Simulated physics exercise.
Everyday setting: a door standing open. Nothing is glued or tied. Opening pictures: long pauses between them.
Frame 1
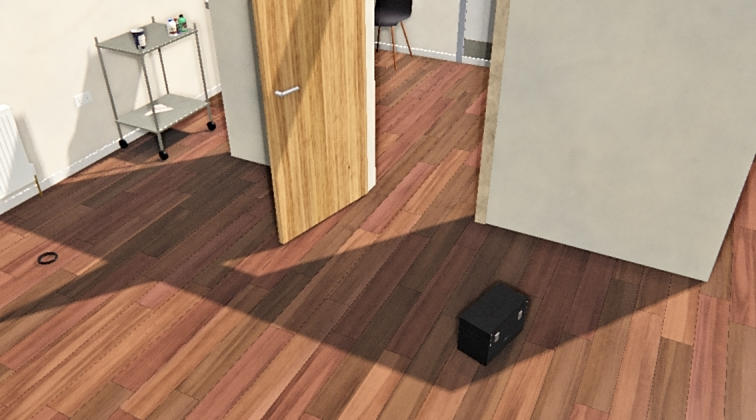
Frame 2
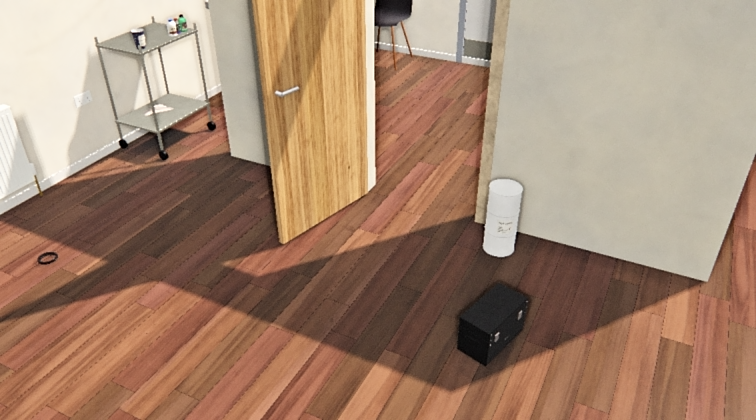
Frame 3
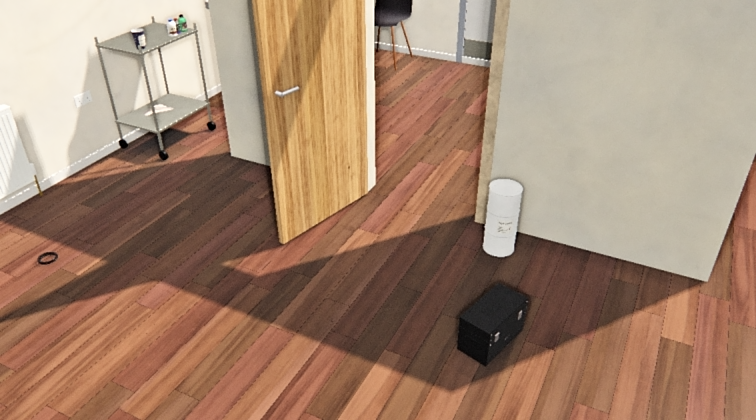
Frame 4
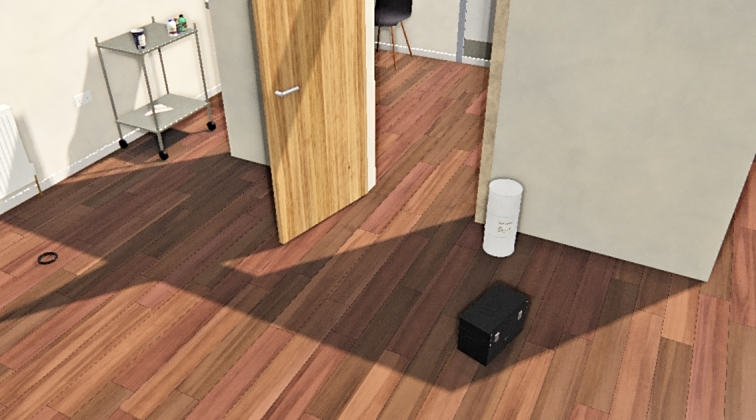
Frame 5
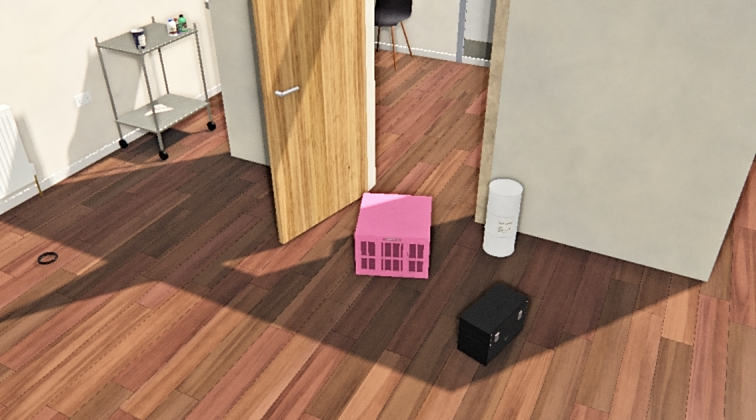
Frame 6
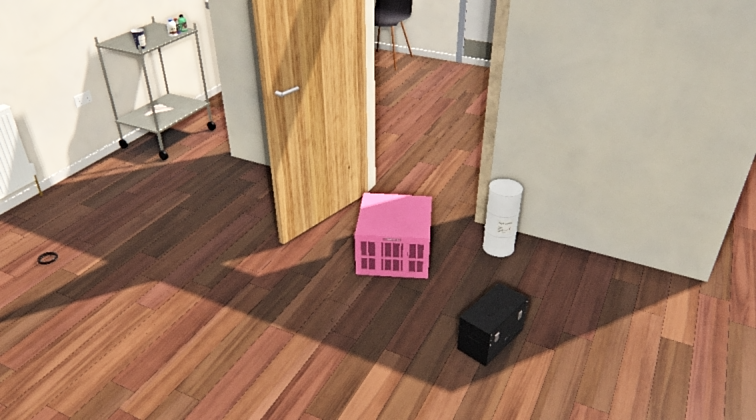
To begin with, a wooden door stands wide open and still, with a black toolbox on the plank floor near the wall. A white canister then appears beside the wall's edge, and later a pink chest appears between the door and the canister, while everything else stays in place.
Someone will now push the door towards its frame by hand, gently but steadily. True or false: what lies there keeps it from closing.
True.
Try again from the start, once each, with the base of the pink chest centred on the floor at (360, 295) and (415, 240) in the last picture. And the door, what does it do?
The first time the door finishes its swing, the second time it is obstructed.
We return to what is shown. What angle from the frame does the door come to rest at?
I'd say it stays open by roughly 65 degrees.
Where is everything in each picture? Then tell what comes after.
The first frame shows door wide open and still.
The second frame shows door wide open and still; white canister (502, 218); black toolbox (492, 324).
The third frame shows door wide open and still; white canister (502, 218); black toolbox (492, 324).
The fourth frame shows door wide open and still; white canister (502, 218); black toolbox (492, 324).
The fifth frame shows door wide open and still; white canister (502, 218); black toolbox (492, 324).
The sixth frame shows door wide open and still; pink chest (395, 235); white canister (502, 218).
Then, 0.30 s past the last view, door 97° open.
Then, 0.50 s past the last view, door 85° open.
Then, 0.70 s past the last view, door 70° open.
Then, 0.80 s past the last view, door 66° open; pink chest displaced a little near (397, 234).
Finally, door 65° open; all 3 still in place. Final places as the last picture's camera would see them, pink chest near (399, 234).
